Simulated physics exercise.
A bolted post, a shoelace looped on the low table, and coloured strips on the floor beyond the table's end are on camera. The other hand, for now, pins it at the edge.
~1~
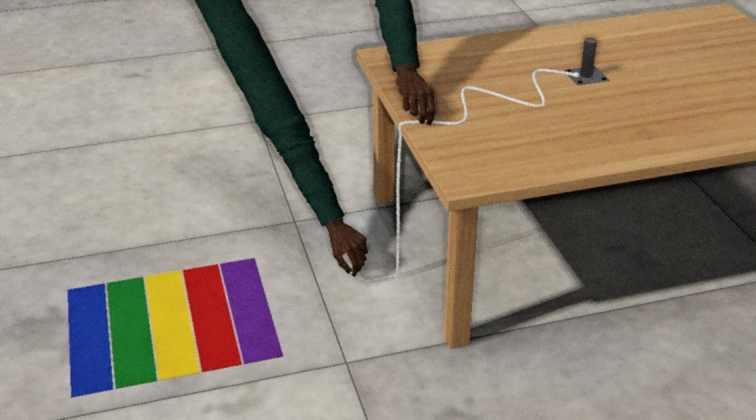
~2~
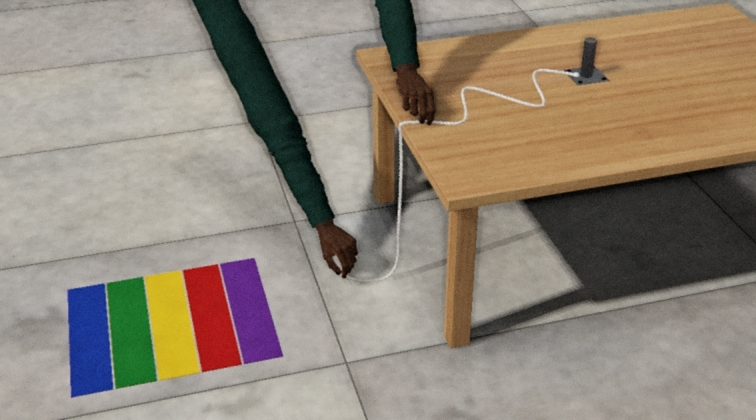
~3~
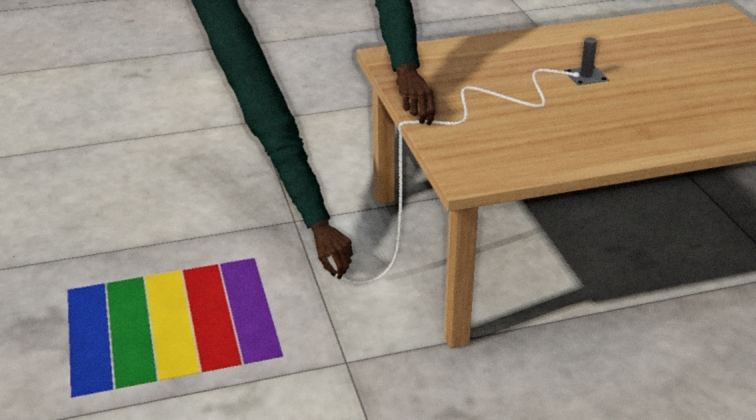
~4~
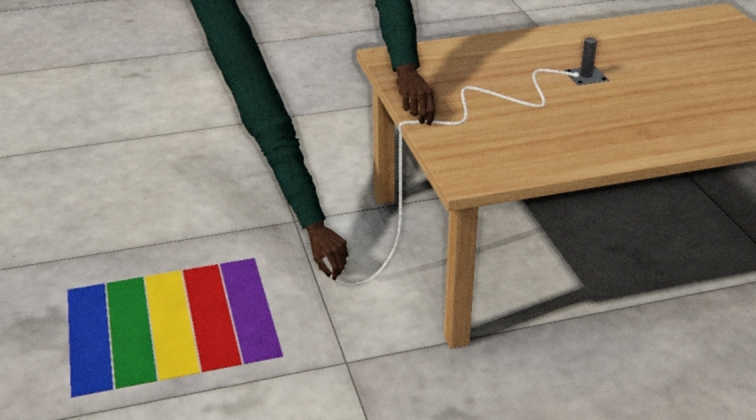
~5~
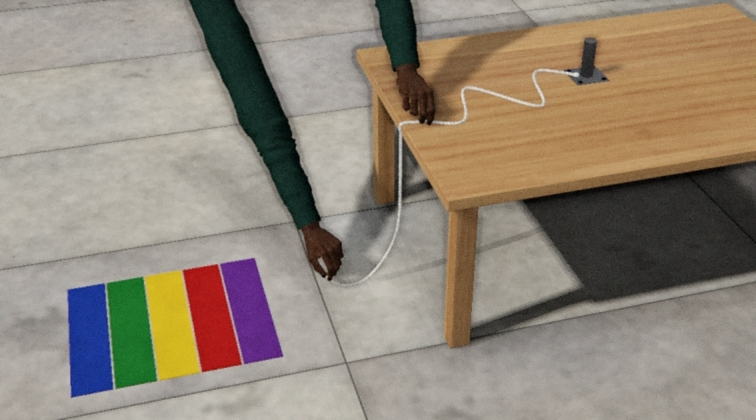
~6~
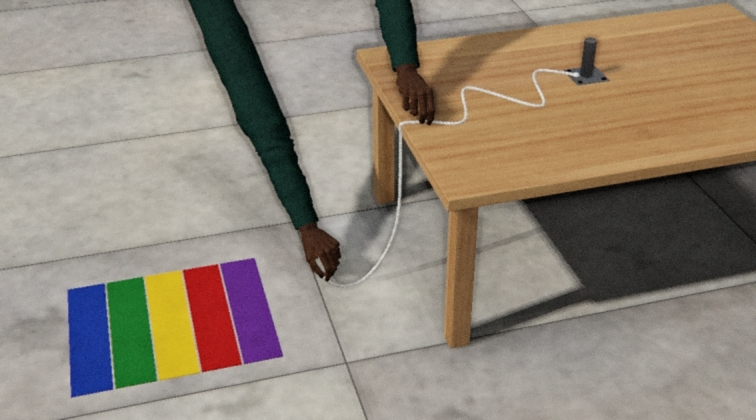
On a low wooden table, one hand pinned a white shoelace at the edge while the other, below, drew its loose end slightly left toward the coloured strips on the floor, slowing to almost nothing.
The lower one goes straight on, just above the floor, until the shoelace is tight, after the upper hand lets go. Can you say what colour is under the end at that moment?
Yes, it is blue.
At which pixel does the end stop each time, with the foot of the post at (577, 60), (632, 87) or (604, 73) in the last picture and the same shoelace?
Somewhere near (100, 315), (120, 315) and (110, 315), in that order.
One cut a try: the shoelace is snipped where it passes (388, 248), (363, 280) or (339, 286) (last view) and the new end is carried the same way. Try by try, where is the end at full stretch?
Close to (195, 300) first, close to (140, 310) next, and close to (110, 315) last.
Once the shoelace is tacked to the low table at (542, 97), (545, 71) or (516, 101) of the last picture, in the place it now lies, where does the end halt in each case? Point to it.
Respectively (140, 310), (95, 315) and (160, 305).
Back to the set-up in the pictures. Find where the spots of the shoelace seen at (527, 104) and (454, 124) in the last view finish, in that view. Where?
Near (462, 102) and (330, 159).
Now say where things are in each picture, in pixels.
End (352, 272); purple (259, 340); red (218, 348); yellow (177, 356); green (134, 364); blue (91, 372), in the first picture.
End (342, 274); shoelace through (536, 72) (532, 105) (463, 97) (428, 121) (401, 184) (398, 253), in the second picture.
End (337, 275), in the third picture.
End (332, 276); shoelace through (536, 72) (532, 105) (463, 97) (428, 121) (400, 184) (392, 253), in the fourth picture.
End (327, 277), in the fifth picture.
End (325, 277); shoelace through (536, 72) (532, 105) (463, 97) (428, 121) (400, 184) (385, 253), in the sixth picture.
Early on, end near (161, 306); over yellow.
Midway, end near (114, 314); over green.
At the end of the slack, end near (85, 320); over blue. It halts on the blue strip.
